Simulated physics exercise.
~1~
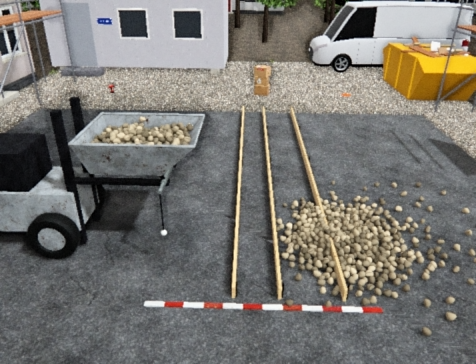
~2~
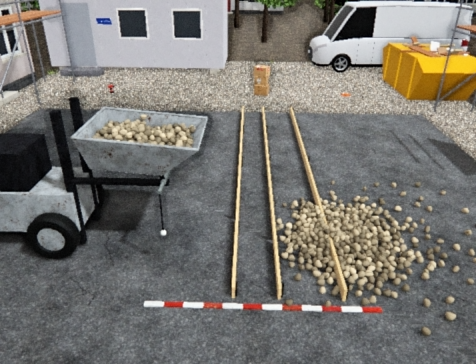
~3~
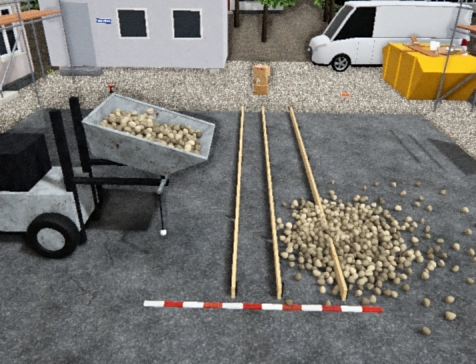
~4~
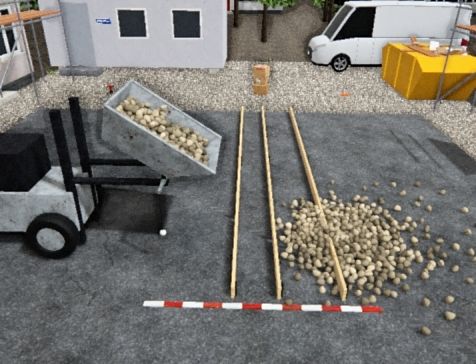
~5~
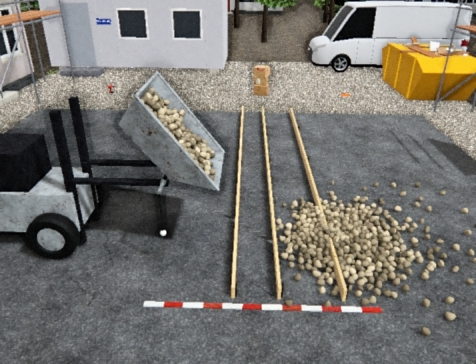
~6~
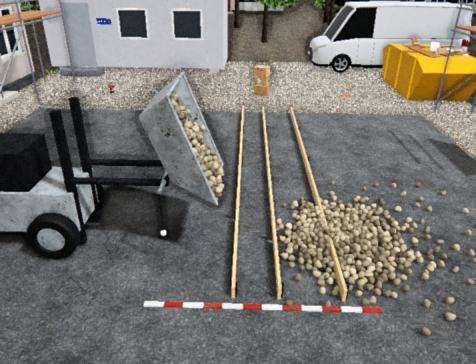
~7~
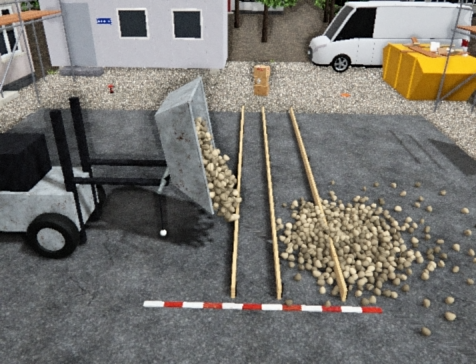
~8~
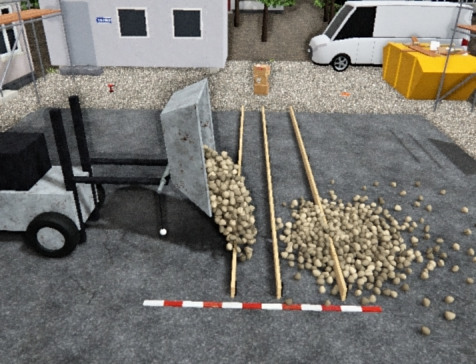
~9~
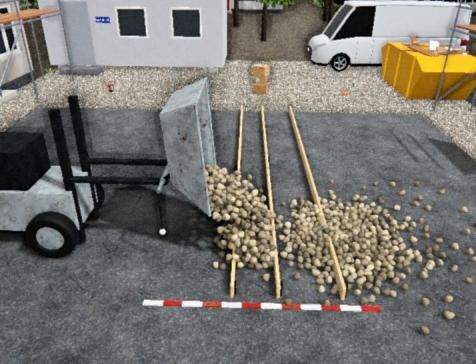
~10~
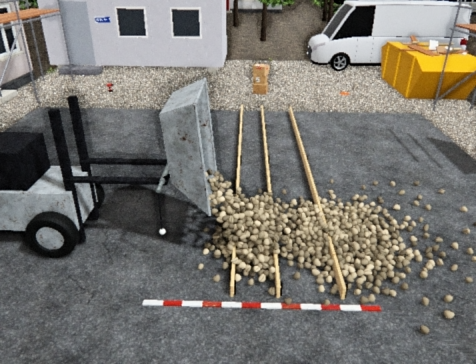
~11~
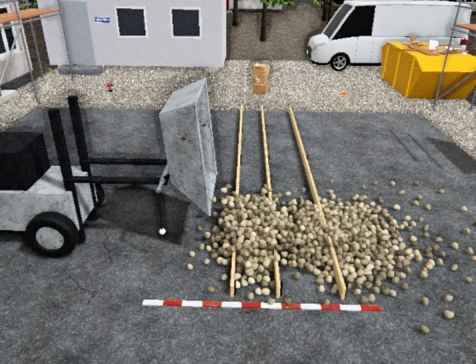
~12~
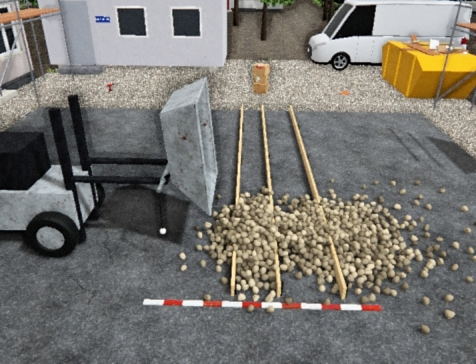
On a dark grey yard in front of a pale building, a white van and a yellow container, a forklift holds a grey skip full of tan stones beside three wooden planks. An earlier heap lies around the right-hand plank. The skip slowly tips to the right, and its stones slide toward the lower edge. As it nears upright, they pour out in a thick stream, pile up around the left plank and spread rightward across the middle one. The emptied skip stays steeply tilted while the stones settle, joined with the older heap in one broad, low pile.
